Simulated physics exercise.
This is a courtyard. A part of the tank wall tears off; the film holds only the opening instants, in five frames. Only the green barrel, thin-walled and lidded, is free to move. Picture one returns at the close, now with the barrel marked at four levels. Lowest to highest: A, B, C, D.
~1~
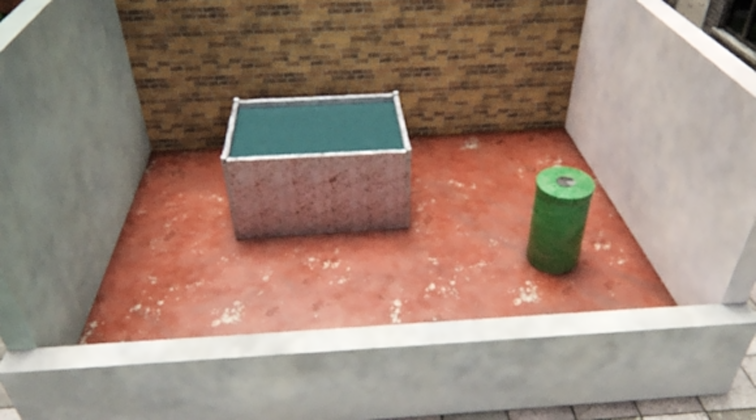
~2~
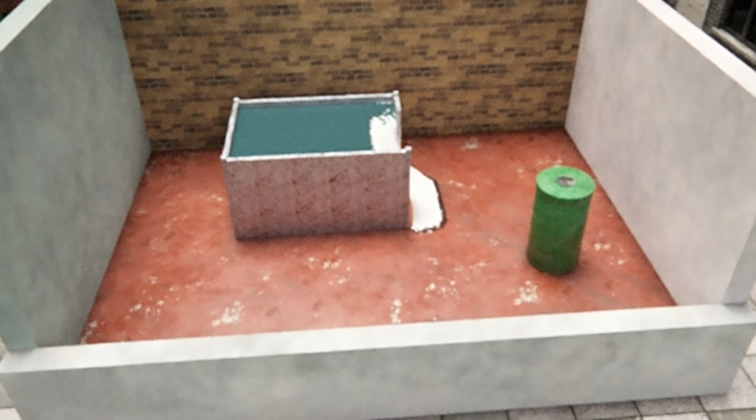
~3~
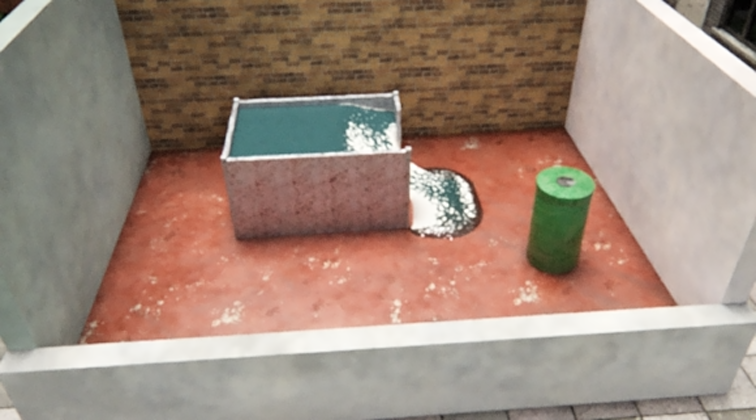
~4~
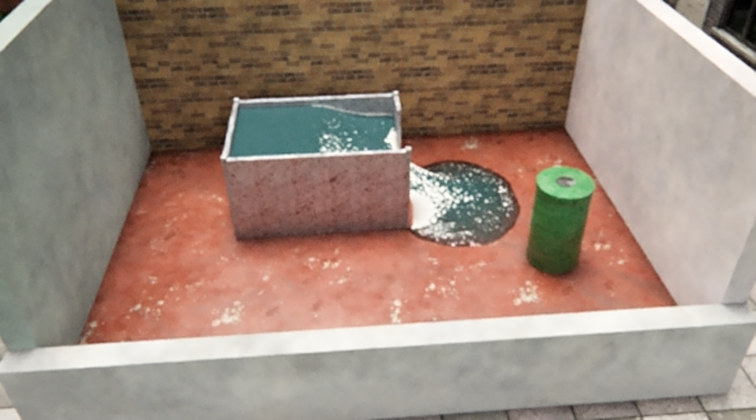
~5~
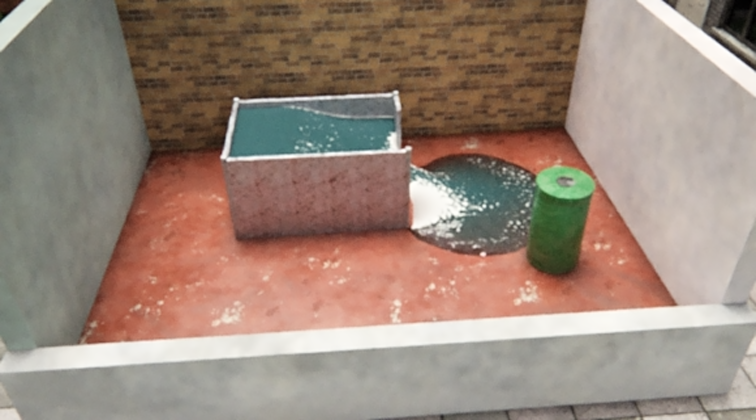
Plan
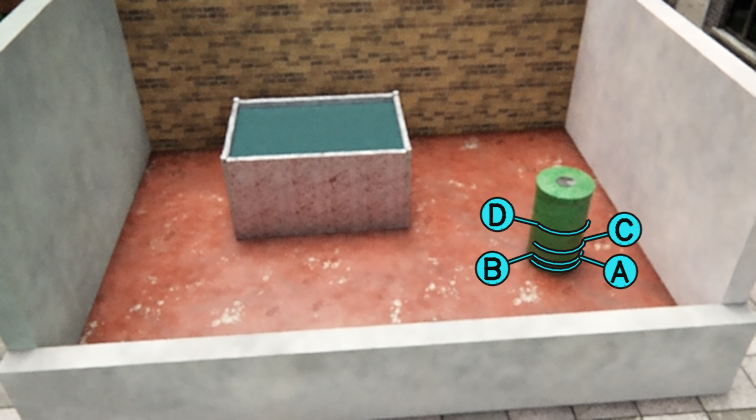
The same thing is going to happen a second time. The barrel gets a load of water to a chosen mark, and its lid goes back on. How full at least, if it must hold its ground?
That is line D.
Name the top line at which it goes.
C.
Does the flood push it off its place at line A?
Yes, it does.
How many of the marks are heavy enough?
One of them.
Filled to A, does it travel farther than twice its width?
Yes, clearly.
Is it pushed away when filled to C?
Yes, it does.
On the marked copy, A at (561, 270); B at (562, 264); C at (564, 252); D at (568, 233); from the bottom up A, B, C, D.
If A is chosen, it is pushed about 4 times its own width away.
If B is chosen, it is pushed about 5 times its own width away.
If C is chosen, it is pushed about its own width away.
If D is chosen, it does not move.
